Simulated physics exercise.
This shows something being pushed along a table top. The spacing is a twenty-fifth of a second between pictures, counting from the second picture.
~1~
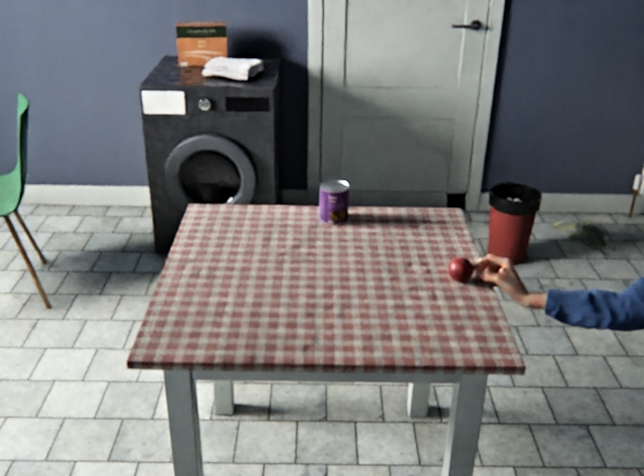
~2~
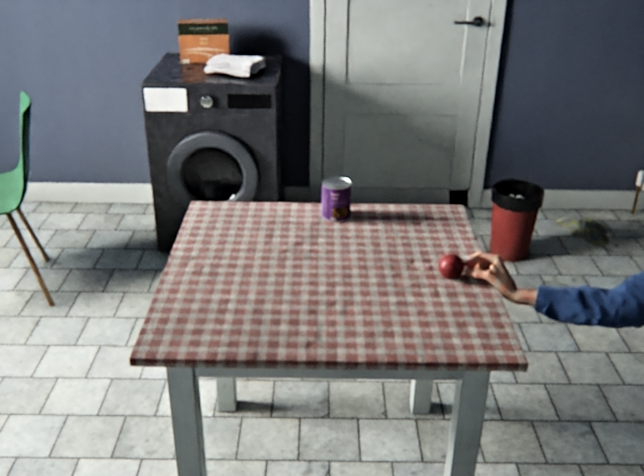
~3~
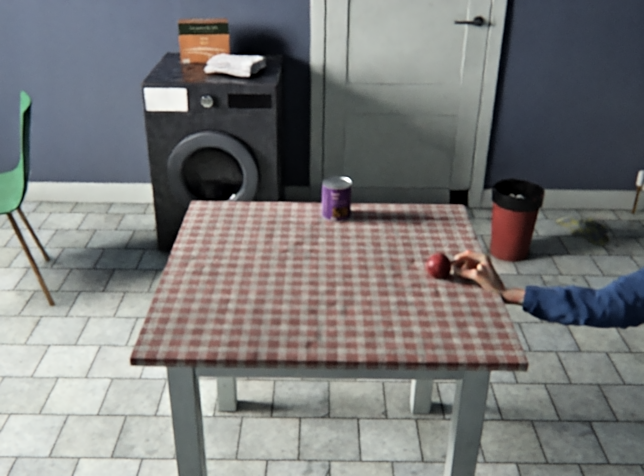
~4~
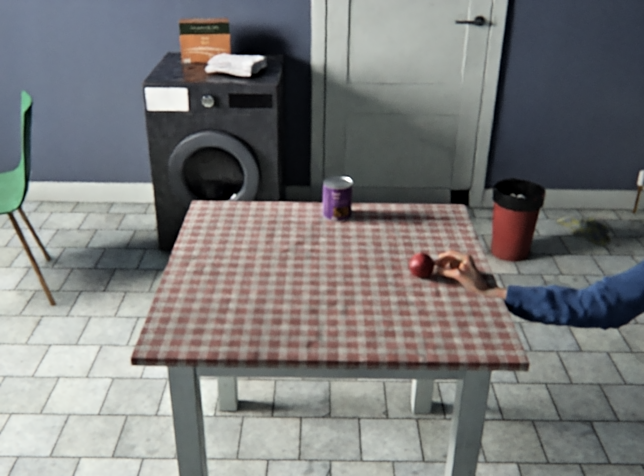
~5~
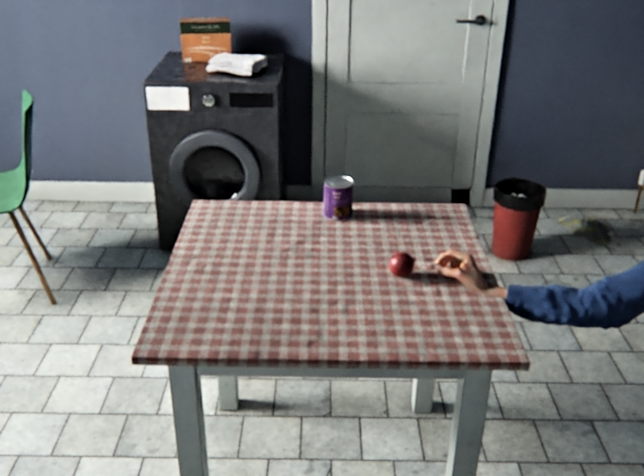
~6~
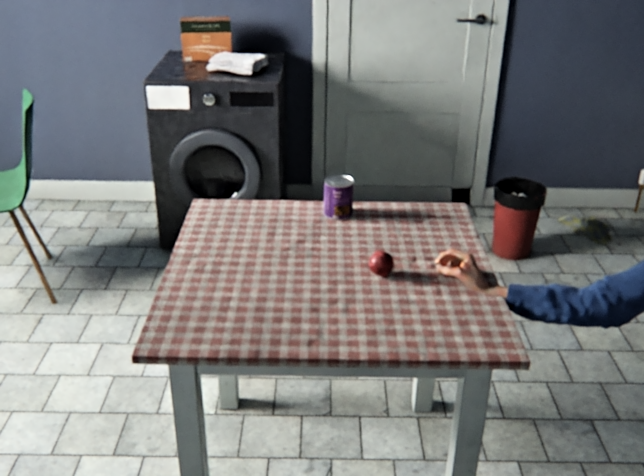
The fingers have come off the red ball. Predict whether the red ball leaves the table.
It is off the table.
Then, 0.20 s later than the last frame, red ball moved well along near (286, 262).
Then, 0.40 s later than the last frame, red ball moved well along near (201, 261).
Then, 0.70 s later than the last frame, red ball now off the table.
Then, 0.90 s later than the last frame, things are still on the move.
When it is over, off the table, red ball.
